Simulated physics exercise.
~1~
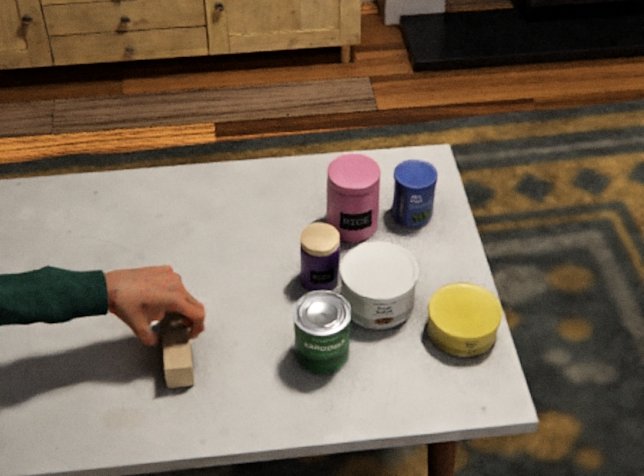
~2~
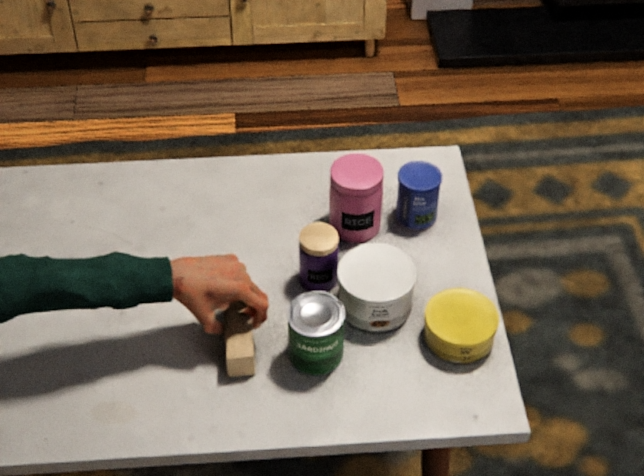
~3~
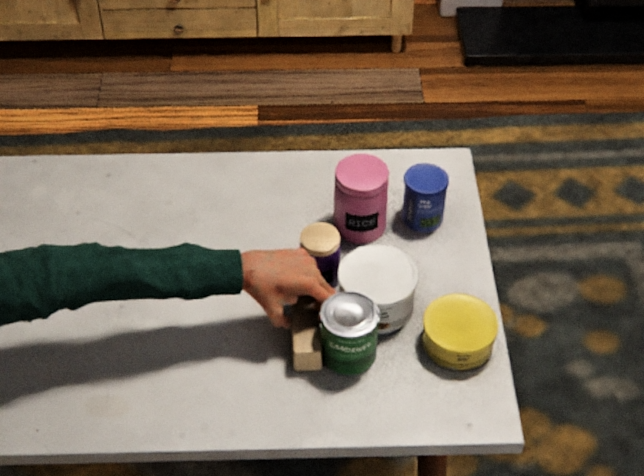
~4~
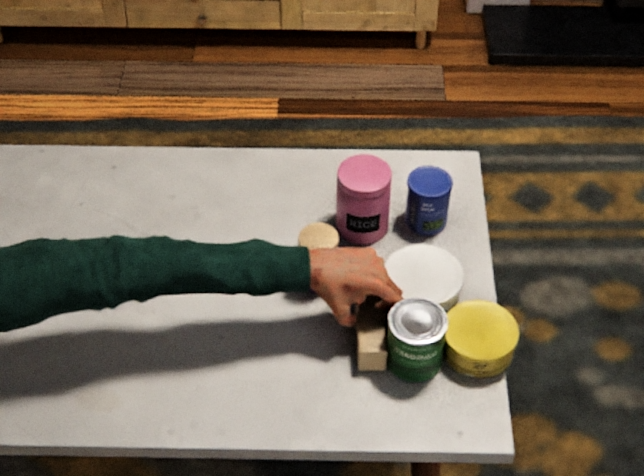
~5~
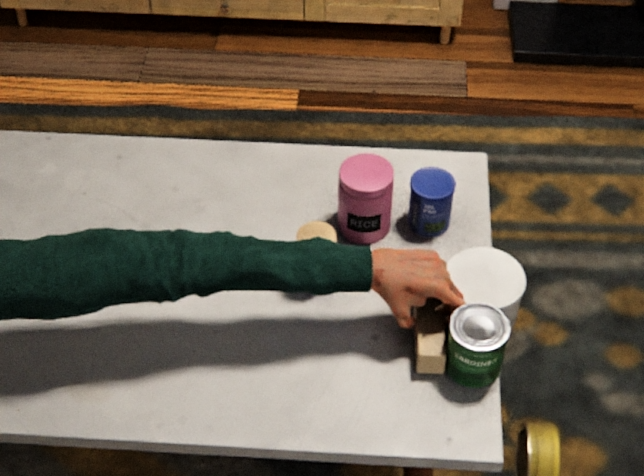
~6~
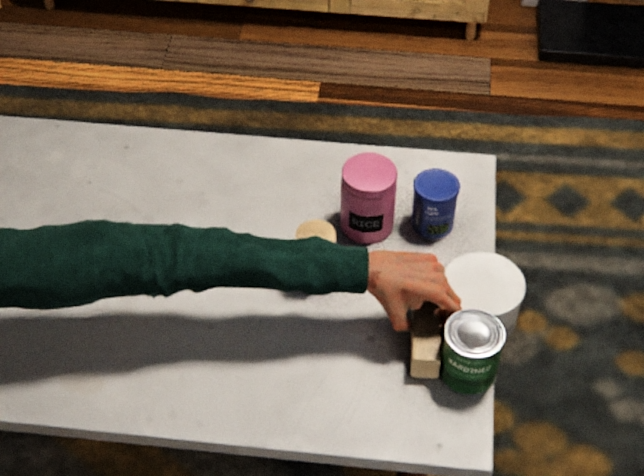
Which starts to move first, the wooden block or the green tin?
The wooden block starts to move first, sliding right in the hand while the green tin is still standing in its place. The green tin only starts to move afterwards.
